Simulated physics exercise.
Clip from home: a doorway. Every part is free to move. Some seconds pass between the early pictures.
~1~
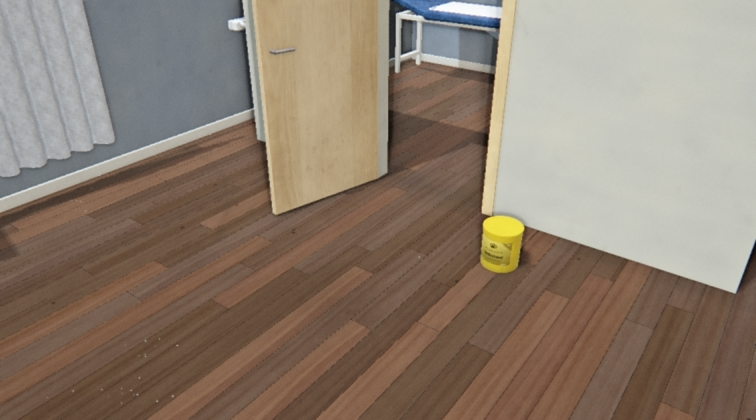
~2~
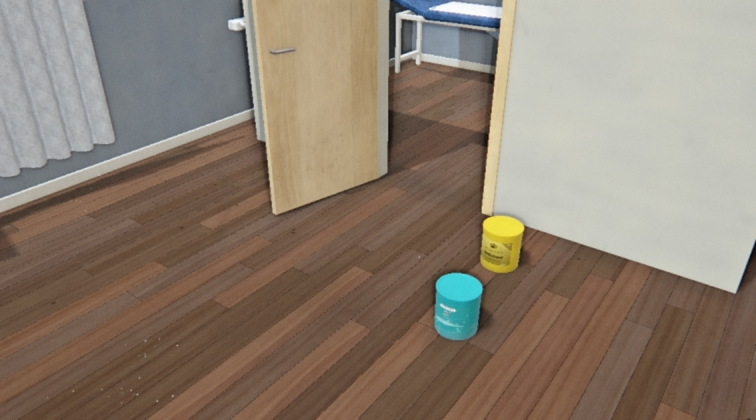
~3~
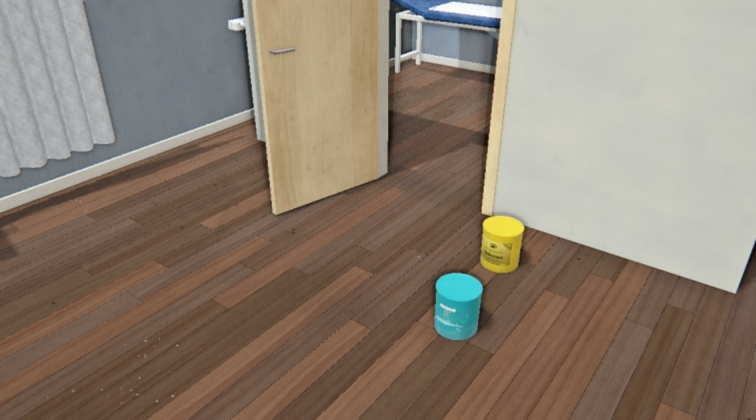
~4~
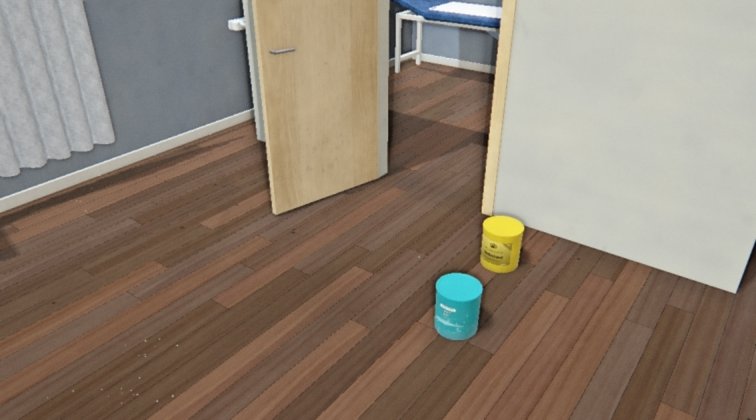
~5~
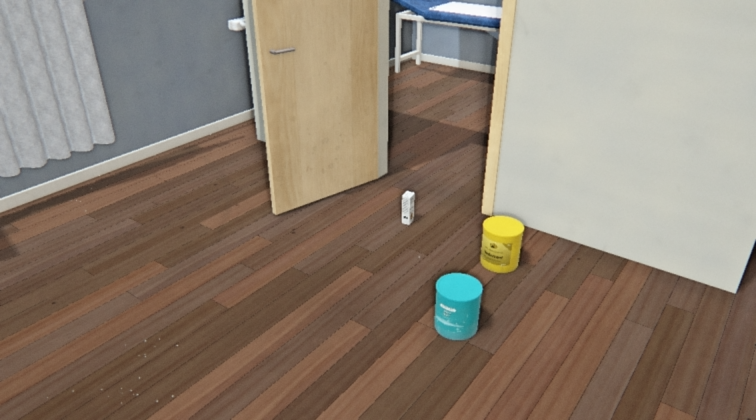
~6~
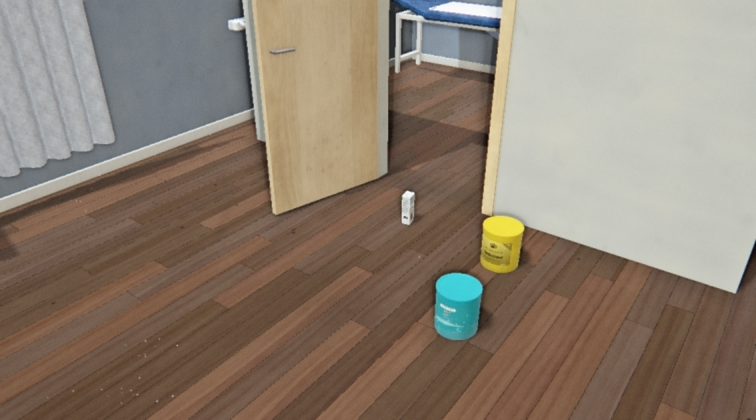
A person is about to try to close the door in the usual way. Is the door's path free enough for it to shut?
Yes.
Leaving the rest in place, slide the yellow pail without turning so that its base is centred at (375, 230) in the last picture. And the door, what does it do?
Then it is blocked.
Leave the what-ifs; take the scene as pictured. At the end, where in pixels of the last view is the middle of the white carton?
It ends up near (480, 189).
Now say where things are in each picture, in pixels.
The first frame shows door wide open and still.
The second frame shows door wide open and still; turquoise pail (458, 307); yellow pail (501, 244).
The third frame shows door wide open and still; turquoise pail (458, 307); yellow pail (501, 244).
The fourth frame shows door wide open and still; turquoise pail (458, 307); yellow pail (501, 244).
The fifth frame shows door wide open and still; turquoise pail (458, 307); yellow pail (501, 244).
The sixth frame shows door wide open and still; white carton (408, 208); turquoise pail (458, 307).
Then, 1.10 s after the last picture, door 57° open.
Then, 1.60 s after the last picture, door 18° open; white carton slid well along near (441, 201).
Then, 1.90 s after the last picture, door 0° open; white carton tipped 9° from how it was near (471, 188).
At rest, door 0° open; tipped over on the floor, white carton; the other 2 in place. Seen from the same camera at the end, white carton near (480, 189).
